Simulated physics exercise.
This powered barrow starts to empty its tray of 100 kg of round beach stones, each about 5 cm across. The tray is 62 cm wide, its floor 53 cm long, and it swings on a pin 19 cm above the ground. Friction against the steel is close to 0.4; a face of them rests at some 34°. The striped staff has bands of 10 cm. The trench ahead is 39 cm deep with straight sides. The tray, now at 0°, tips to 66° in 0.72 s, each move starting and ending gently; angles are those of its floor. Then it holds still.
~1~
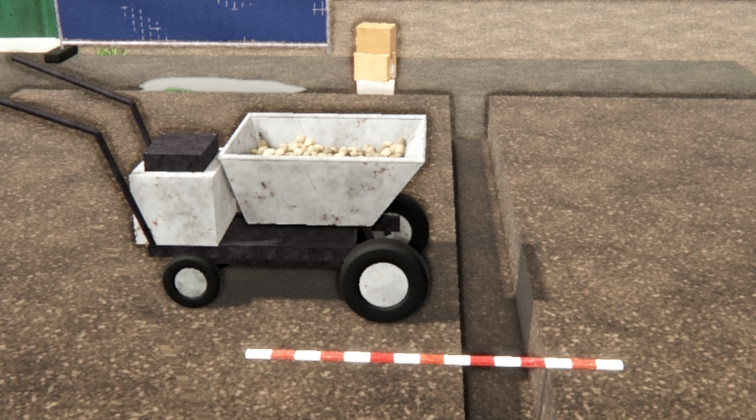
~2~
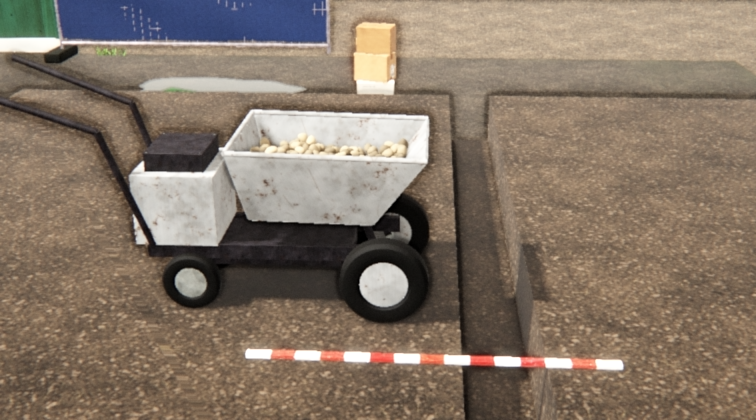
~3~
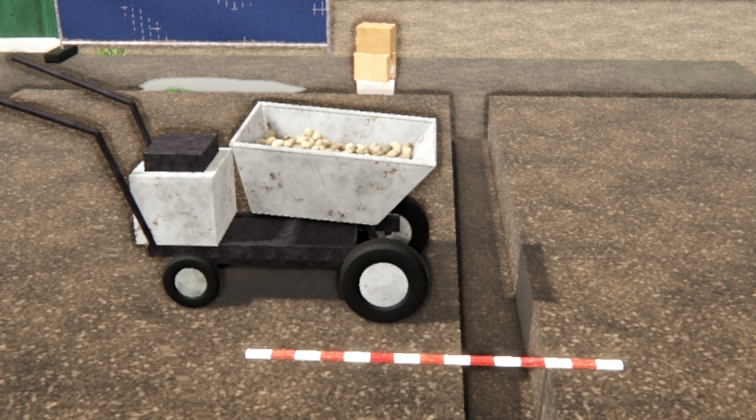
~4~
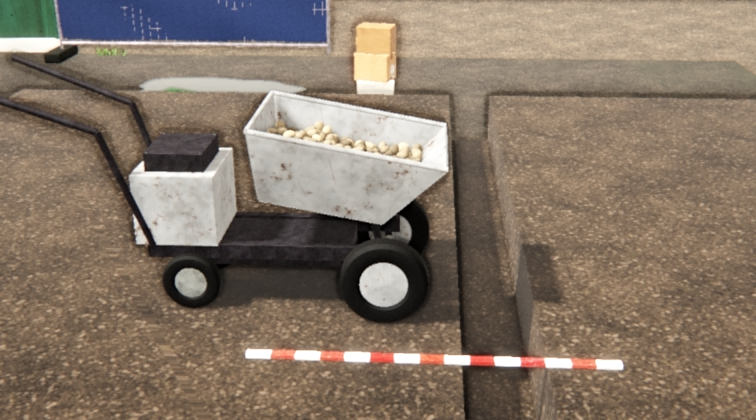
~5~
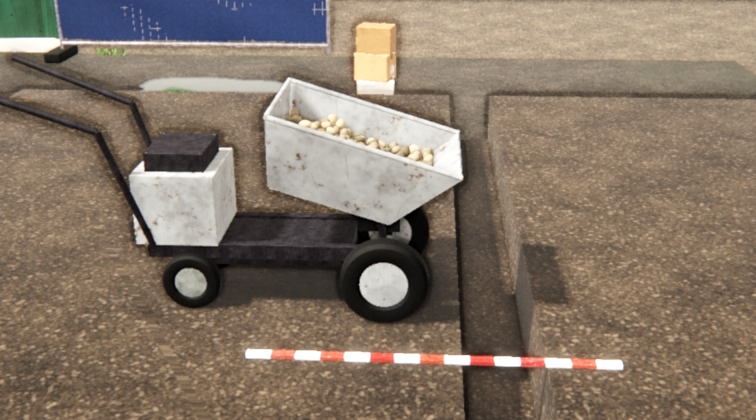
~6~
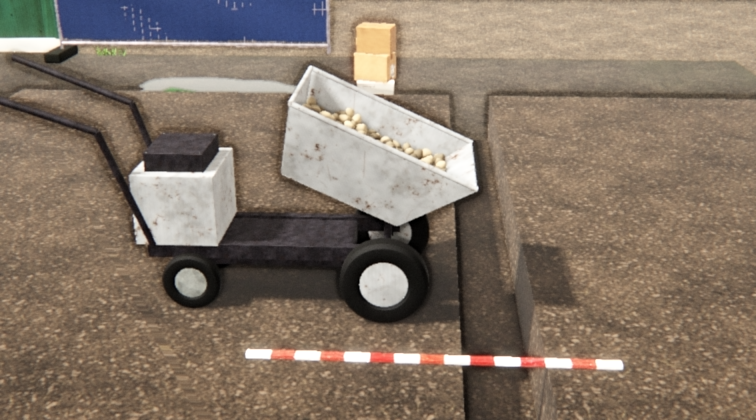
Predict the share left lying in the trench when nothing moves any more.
About 31 per cent.
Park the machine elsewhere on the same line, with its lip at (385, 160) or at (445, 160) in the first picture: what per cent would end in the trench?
About 55 and 15 per cent.
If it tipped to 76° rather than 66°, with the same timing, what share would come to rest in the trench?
It would be near 15 per cent.
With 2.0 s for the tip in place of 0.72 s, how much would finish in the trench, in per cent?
In that case some 45 per cent.
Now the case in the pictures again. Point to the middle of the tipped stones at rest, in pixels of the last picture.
Around (575, 293).
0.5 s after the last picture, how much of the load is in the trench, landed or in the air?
About 5 per cent by then.
Then, 0.2 s after the last picture the floor is at 56°, 100 % in the tray; the foremost stones are at (490, 224).
Then, 0.5 s after the last picture the floor is at 66°, 84 % in the tray, 3 % in the trench, 13 % past the trench; the foremost stones are at (574, 270).
Then, 0.9 s after the last picture the floor is at 66°, 35 % in the tray, 3 % in the trench, 62 % past the trench; the foremost stones are at (715, 296).
Then, 2.8 s after the last picture the floor is at 66°, 0 % in the tray, 31 % in the trench, 69 % past the trench; the foremost stones are past the picture's edge.
